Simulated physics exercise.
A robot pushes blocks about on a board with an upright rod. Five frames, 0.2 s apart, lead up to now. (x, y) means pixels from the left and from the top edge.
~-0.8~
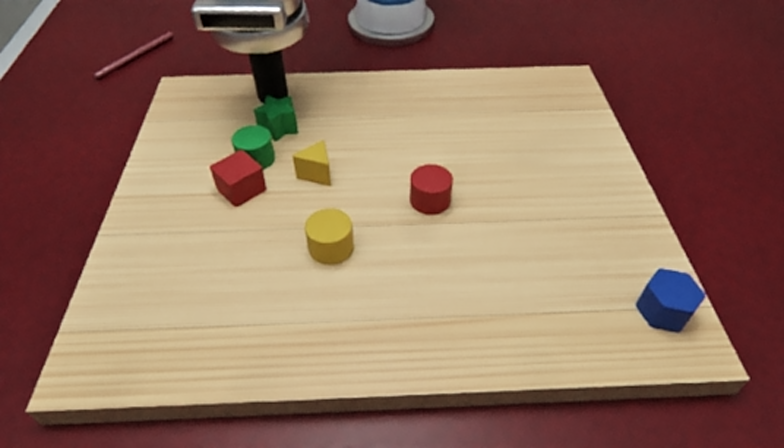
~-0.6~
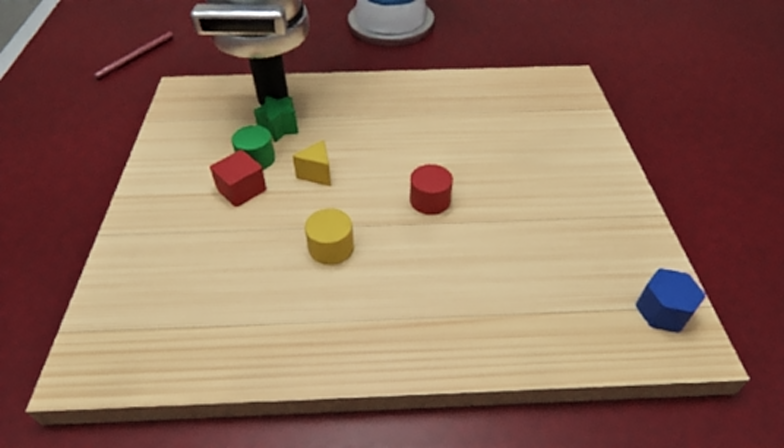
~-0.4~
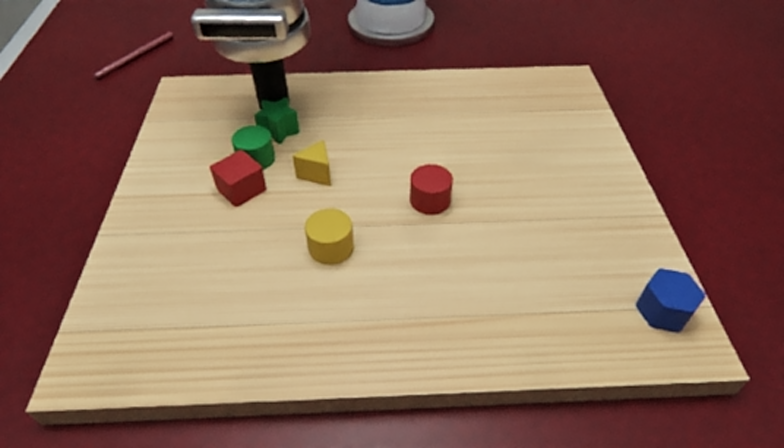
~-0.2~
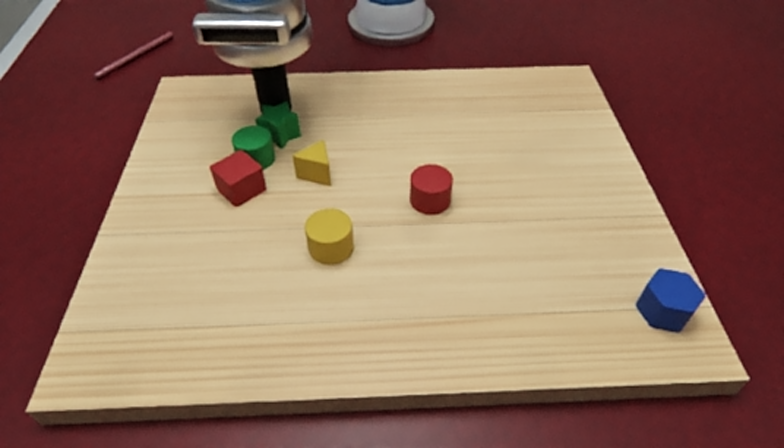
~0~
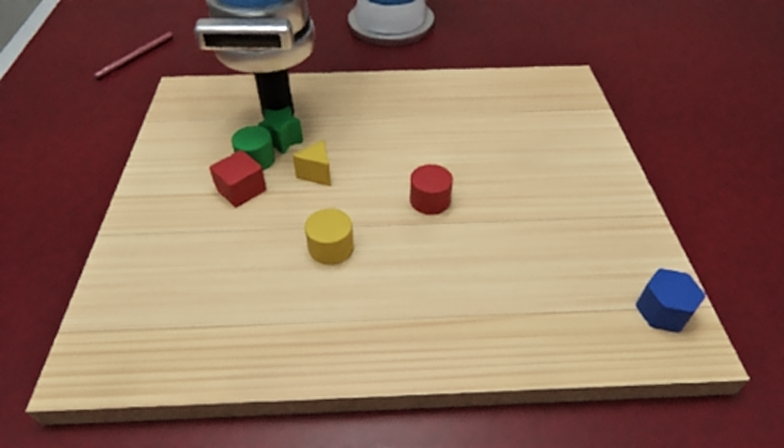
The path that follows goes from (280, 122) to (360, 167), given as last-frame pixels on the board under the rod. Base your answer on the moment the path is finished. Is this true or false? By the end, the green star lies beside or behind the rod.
It is true.
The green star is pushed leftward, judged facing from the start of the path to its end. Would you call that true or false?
The claim does not hold.
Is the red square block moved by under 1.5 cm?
Final answer: Yes.
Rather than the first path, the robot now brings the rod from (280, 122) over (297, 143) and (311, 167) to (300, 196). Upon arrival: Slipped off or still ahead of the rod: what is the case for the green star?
Pushed along.
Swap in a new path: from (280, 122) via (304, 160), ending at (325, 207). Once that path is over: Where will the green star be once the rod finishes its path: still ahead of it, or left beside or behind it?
Ahead.
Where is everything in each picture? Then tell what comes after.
Tip of the rod at (274, 97), middles of tops, red square block at (235, 166), green cylinder at (251, 137), green star at (275, 106), yellow three-sided block at (315, 153), in the first frame.
Rod at (274, 101), nothing pushed, in the second frame.
Rod at (275, 106), green star at (275, 109), in the third frame.
Rod at (276, 110), green star at (276, 113), in the fourth frame.
Rod at (278, 118), red square block at (235, 167), green cylinder at (251, 137), green star at (278, 118), yellow three-sided block at (315, 153), in the fifth frame.
The first path, step by step. One third of the way, rod at (304, 129); red square block at (232, 169), turned 10° anticlockwise; green cylinder at (250, 143); green star at (289, 135), turned 40° clockwise.
Two thirds of the way, rod at (331, 145); red square block at (232, 169), turned 10° anticlockwise; green cylinder at (250, 143); green star at (290, 137), turned 60° clockwise.
At the end, rod at (359, 160); red square block at (232, 169), turned 10° anticlockwise; green cylinder at (250, 143); green star at (290, 137), turned 60° clockwise; yellow three-sided block at (315, 155), turned 15° clockwise.
